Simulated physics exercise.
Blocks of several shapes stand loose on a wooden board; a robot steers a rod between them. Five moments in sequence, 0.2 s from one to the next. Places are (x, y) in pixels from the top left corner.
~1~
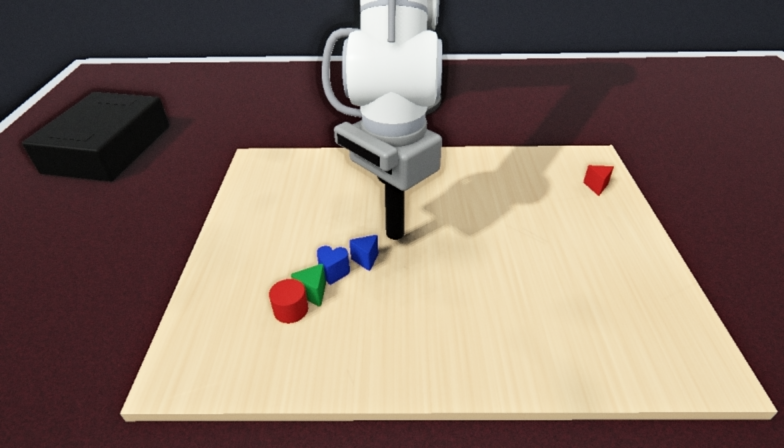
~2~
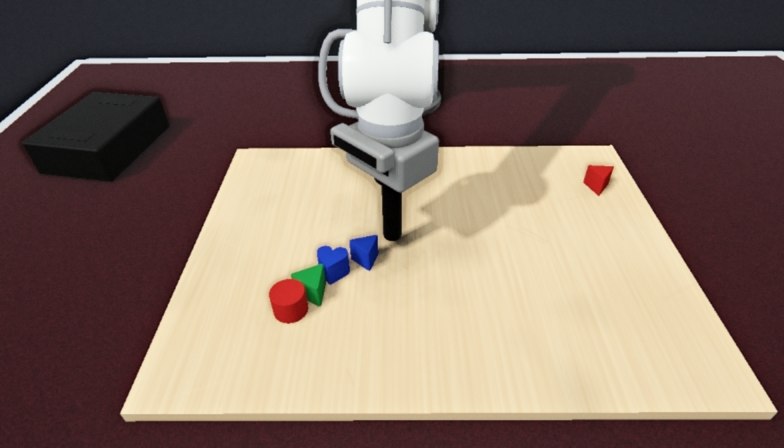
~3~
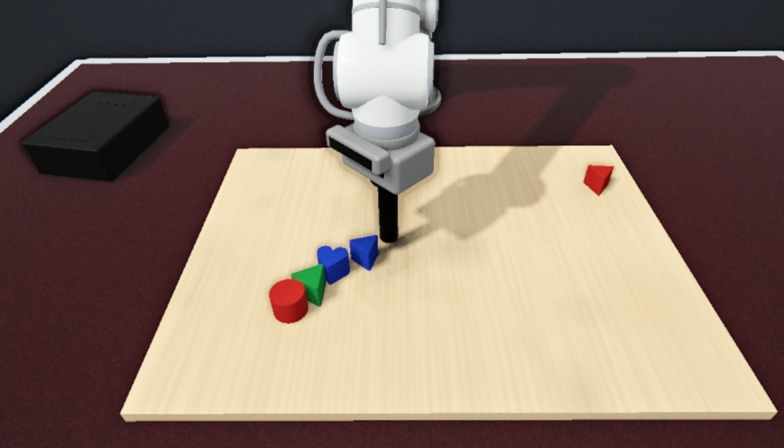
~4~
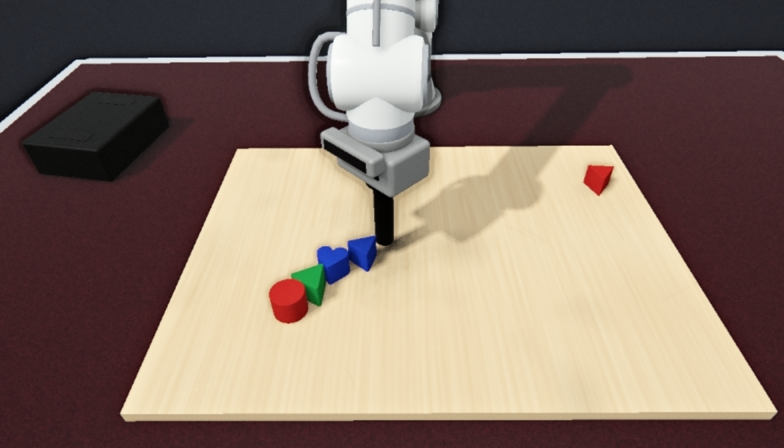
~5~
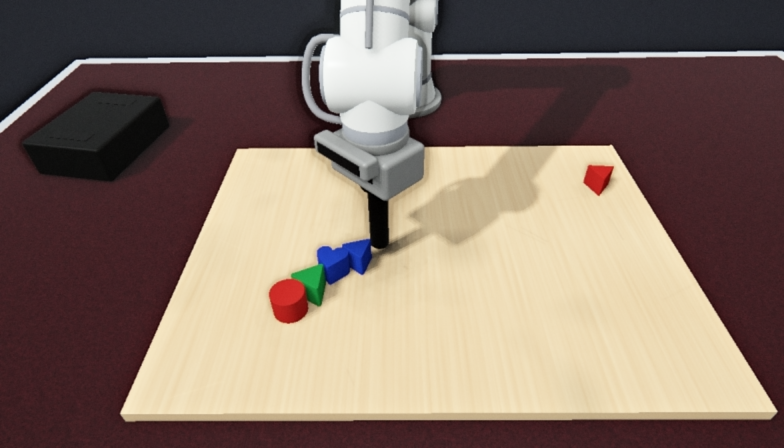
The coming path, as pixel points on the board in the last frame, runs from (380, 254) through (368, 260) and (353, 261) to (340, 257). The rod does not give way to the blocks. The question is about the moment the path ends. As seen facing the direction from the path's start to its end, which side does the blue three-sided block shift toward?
It's pushed right.
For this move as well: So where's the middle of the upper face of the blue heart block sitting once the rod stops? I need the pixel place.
I think it will end close to (300, 253).
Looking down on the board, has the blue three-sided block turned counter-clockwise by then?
No, that is not how it ends up.
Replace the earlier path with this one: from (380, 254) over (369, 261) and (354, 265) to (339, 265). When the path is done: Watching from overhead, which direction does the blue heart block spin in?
From above, the blue heart block will be seen to turn anti-clockwise.
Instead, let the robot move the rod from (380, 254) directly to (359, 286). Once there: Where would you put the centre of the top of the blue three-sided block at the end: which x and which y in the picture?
Put as a pixel place, it's (344, 253).
On the path given first. Halfway along, rod at (359, 251); blue heart block at (309, 254), turned 65° anticlockwise; blue three-sided block at (333, 243), turned 60° clockwise.
At the end, rod at (339, 247); green three-sided block still; blue heart block at (300, 253), turned 105° anticlockwise; blue three-sided block at (318, 240), turned 85° clockwise.
